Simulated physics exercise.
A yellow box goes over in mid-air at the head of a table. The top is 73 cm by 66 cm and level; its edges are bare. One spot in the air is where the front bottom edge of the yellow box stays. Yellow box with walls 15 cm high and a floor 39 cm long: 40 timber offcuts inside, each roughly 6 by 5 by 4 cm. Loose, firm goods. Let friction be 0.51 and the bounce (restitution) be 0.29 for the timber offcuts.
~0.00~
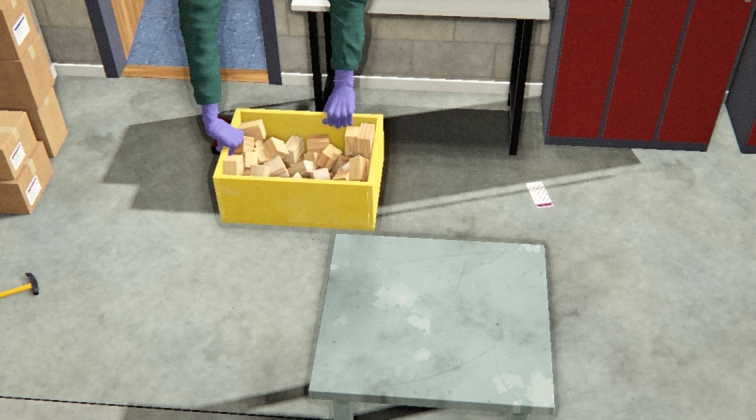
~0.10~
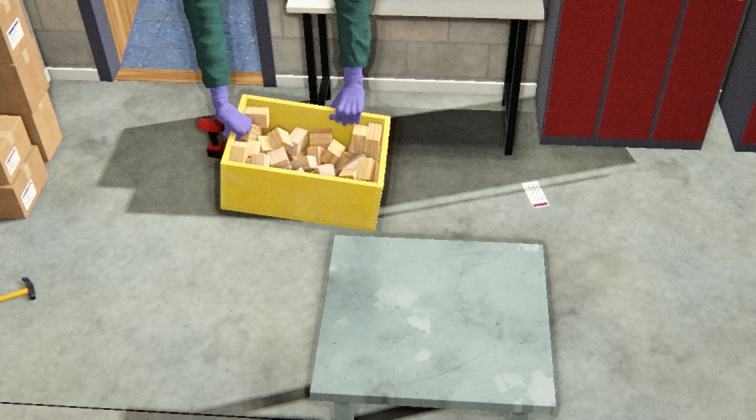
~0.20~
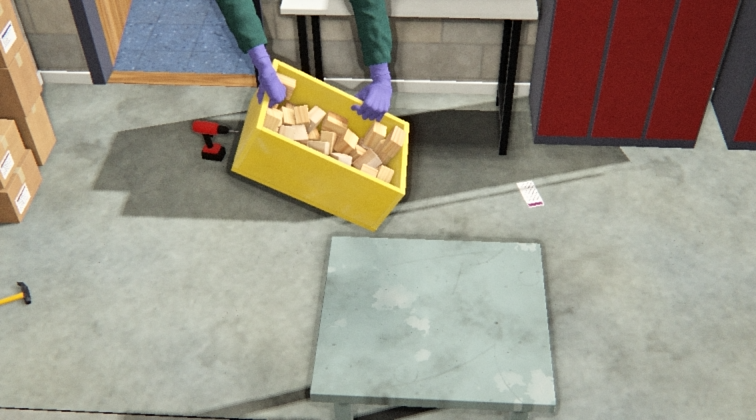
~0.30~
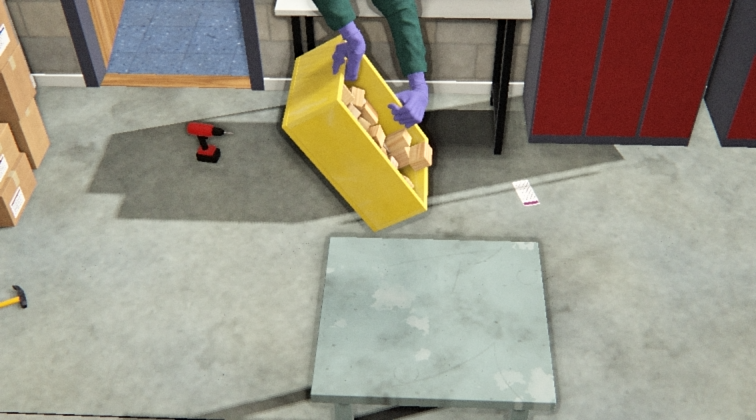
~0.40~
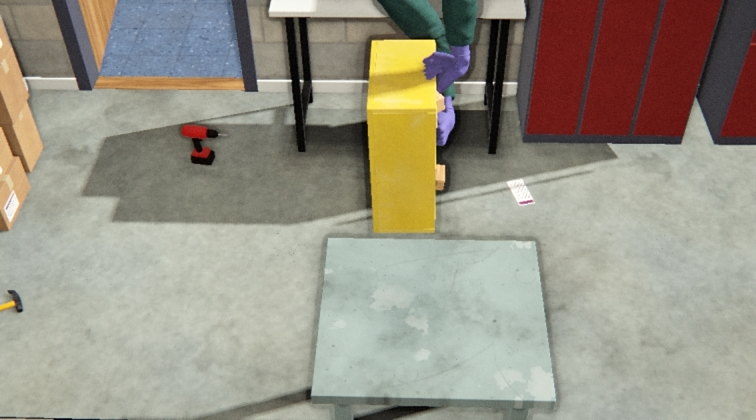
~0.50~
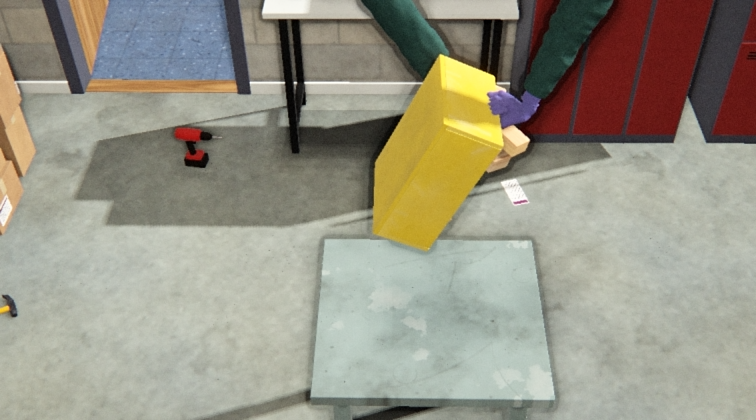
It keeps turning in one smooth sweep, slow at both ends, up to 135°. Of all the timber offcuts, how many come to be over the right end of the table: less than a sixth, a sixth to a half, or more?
Of them, most end up over the right end of the table.
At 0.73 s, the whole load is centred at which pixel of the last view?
Load centre: About (526, 274).
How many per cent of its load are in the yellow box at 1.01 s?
Reading: Approx. 0 %.
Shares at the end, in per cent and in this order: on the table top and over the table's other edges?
About 40 and 0 per cent.
After 0.73 s, tilt 135°; 2 still in the yellow box, 13 on the table top and 25 in the air.
After 1.01 s, tilt 135°; 21 on the table top and 19 over the right end of the table.
After 1.41 s, tilt 135°; 16 on the table top and 24 over the right end of the table.
When it is over (at 1.92 s), 16 on the table top and 24 over the right end of the table. Asked share, 24 of 40, 60 per cent.
